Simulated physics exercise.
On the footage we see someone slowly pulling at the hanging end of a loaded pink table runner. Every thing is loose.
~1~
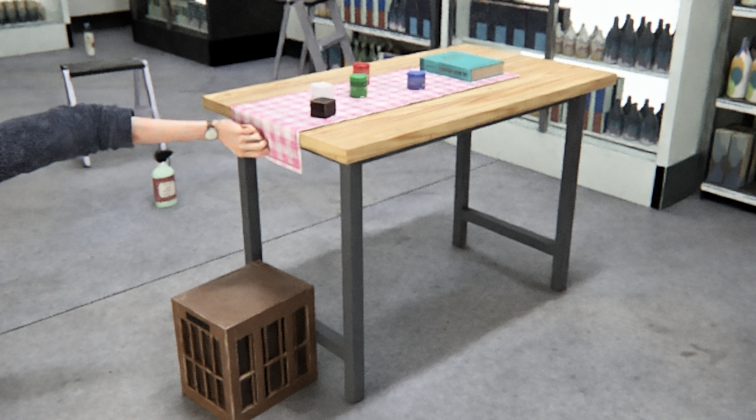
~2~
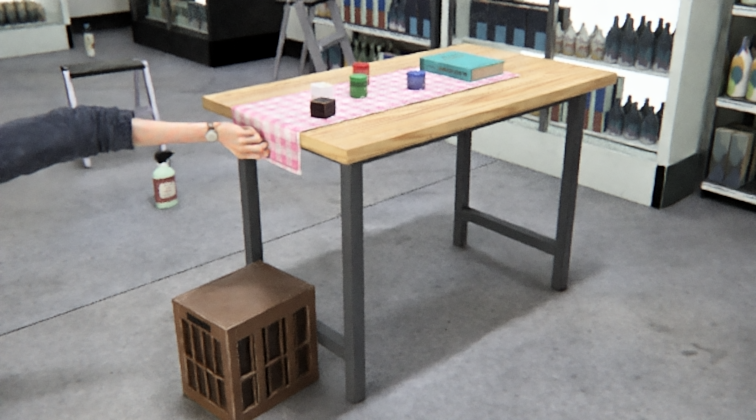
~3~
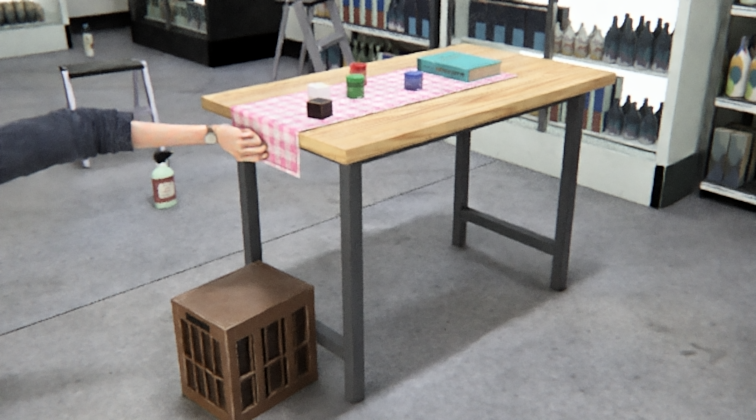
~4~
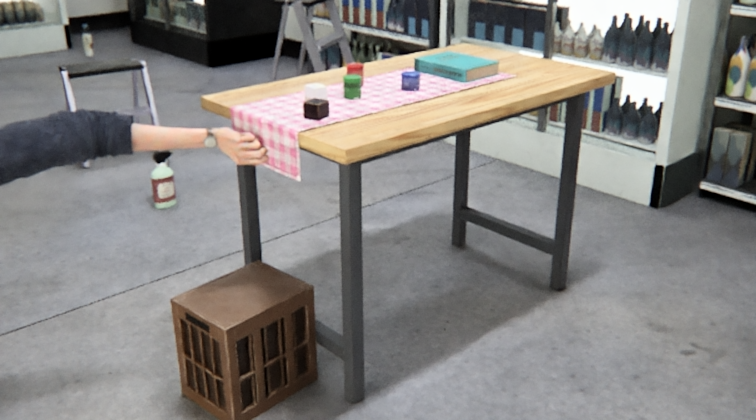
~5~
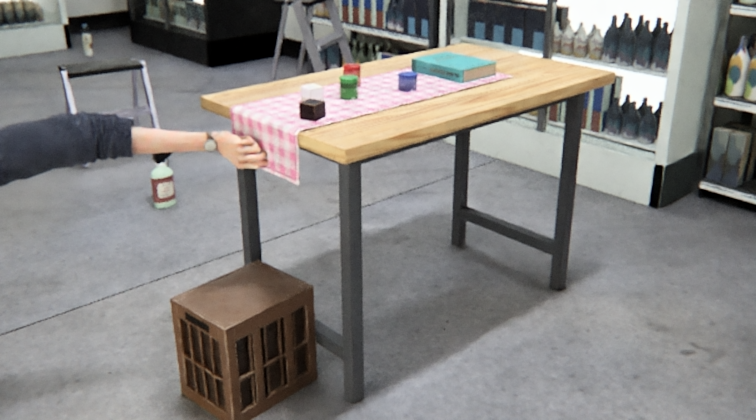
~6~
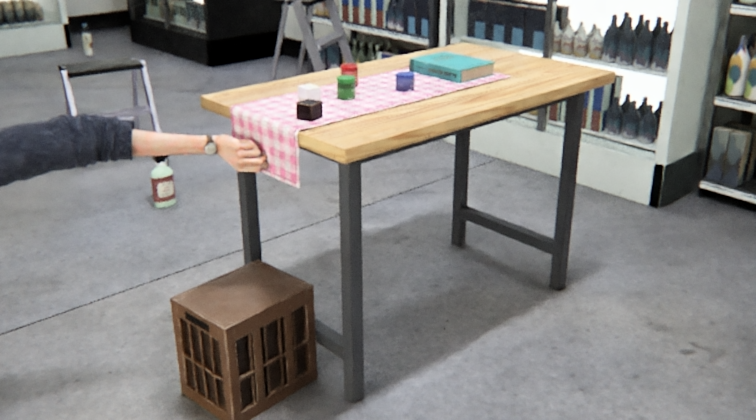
In this clip, a hand at the left slowly pulls the hanging end of a pink checkered runner down a wooden table, and the small cubes, colored pots and teal book on it shift slightly left with the cloth.
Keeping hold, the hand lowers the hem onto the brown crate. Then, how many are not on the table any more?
Not on it any more: Three.
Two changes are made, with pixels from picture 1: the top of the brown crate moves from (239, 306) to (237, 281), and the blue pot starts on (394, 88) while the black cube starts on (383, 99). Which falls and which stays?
Blue pot: Safe; black cube: Safe.
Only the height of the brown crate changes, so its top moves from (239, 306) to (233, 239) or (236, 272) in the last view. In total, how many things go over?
The numbers are 1 and 2.
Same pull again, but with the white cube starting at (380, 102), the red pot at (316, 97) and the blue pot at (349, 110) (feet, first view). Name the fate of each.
White cube dropped, red pot dropped, blue pot dropped.
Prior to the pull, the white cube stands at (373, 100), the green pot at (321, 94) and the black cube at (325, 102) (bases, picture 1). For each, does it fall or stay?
White cube gone, green pot gone, black cube gone.
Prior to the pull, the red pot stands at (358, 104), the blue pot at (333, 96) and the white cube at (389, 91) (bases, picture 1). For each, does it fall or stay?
First the red pot, which is lost, then the blue pot, which is lost, and finally the white cube, which is kept.
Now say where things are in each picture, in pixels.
In the first frame, hem (302, 174); black cube (323, 100); white cube (322, 85); green pot (359, 76); red pot (361, 64); blue pot (416, 72); top of the crate (240, 306).
In the second frame, hem (301, 175); black cube (323, 100).
In the third frame, hem (300, 178); white cube (319, 85).
In the fourth frame, hem (300, 181); green pot (352, 77); top of the crate (239, 307).
In the fifth frame, hem (299, 185); red pot (352, 65).
In the sixth frame, hem (300, 188); black cube (309, 102); white cube (309, 87); green pot (346, 77); red pot (349, 65); blue pot (405, 74).
Soon after, hem near (266, 201); all still up.
After that, hem near (268, 240); black cube and white cube gone.
And then, hem on the crate; black cube, white cube and green pot gone.
In the end, hem on the crate; black cube, white cube and green pot gone. Over the edge go three.
